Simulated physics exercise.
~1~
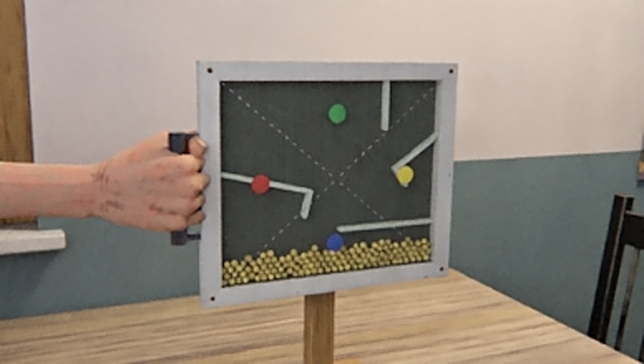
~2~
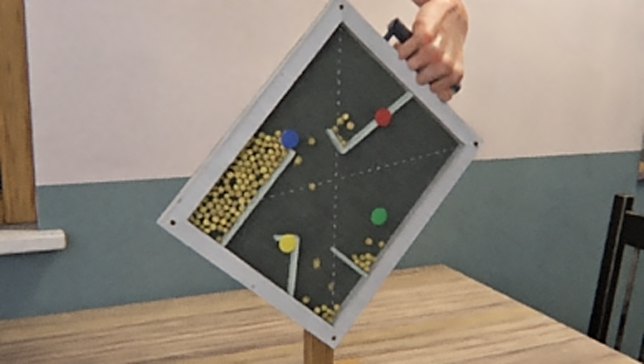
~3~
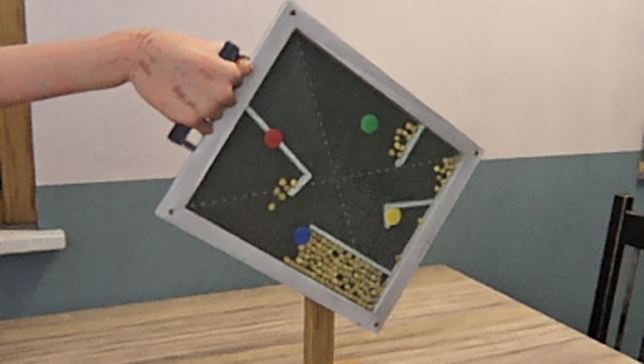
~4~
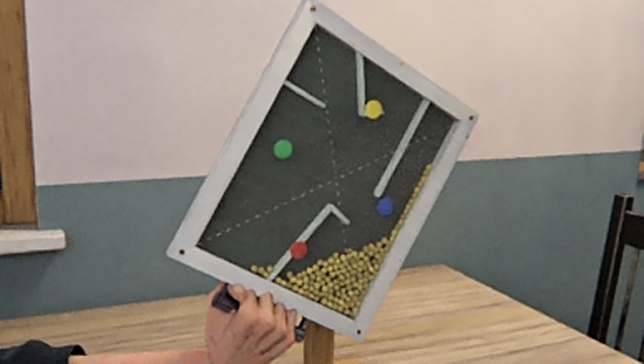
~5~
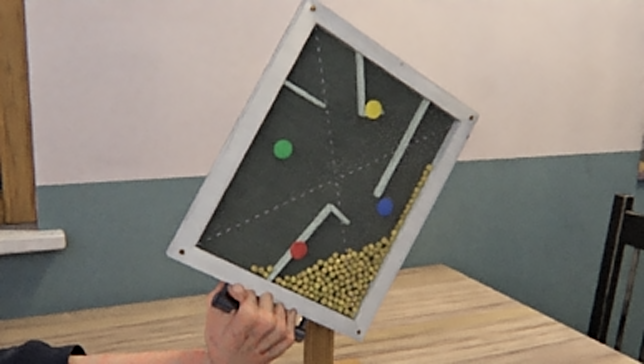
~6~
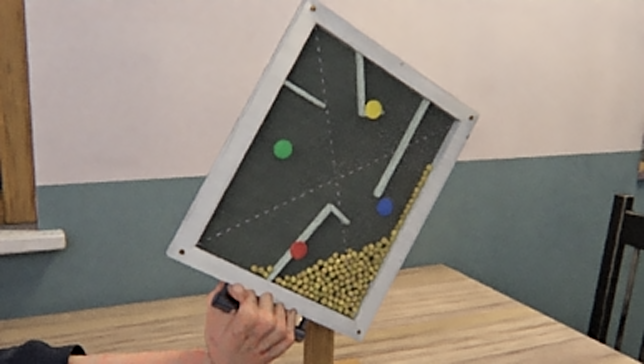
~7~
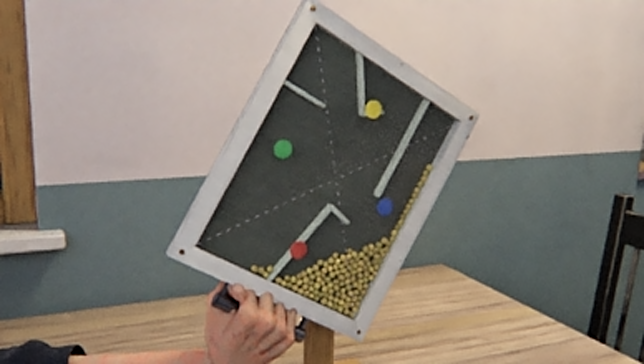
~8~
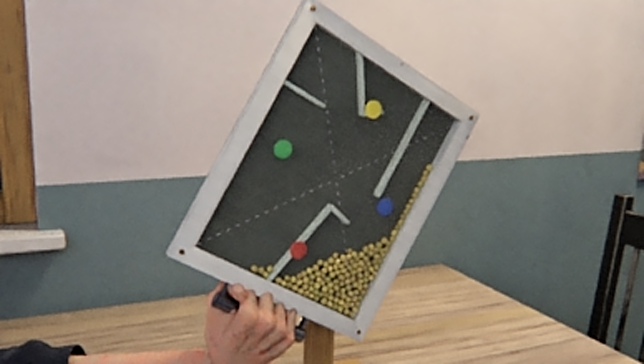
Hand turning a framed panel of small tan beads clockwise, then swinging it back anticlockwise until beads rest along the lower right.
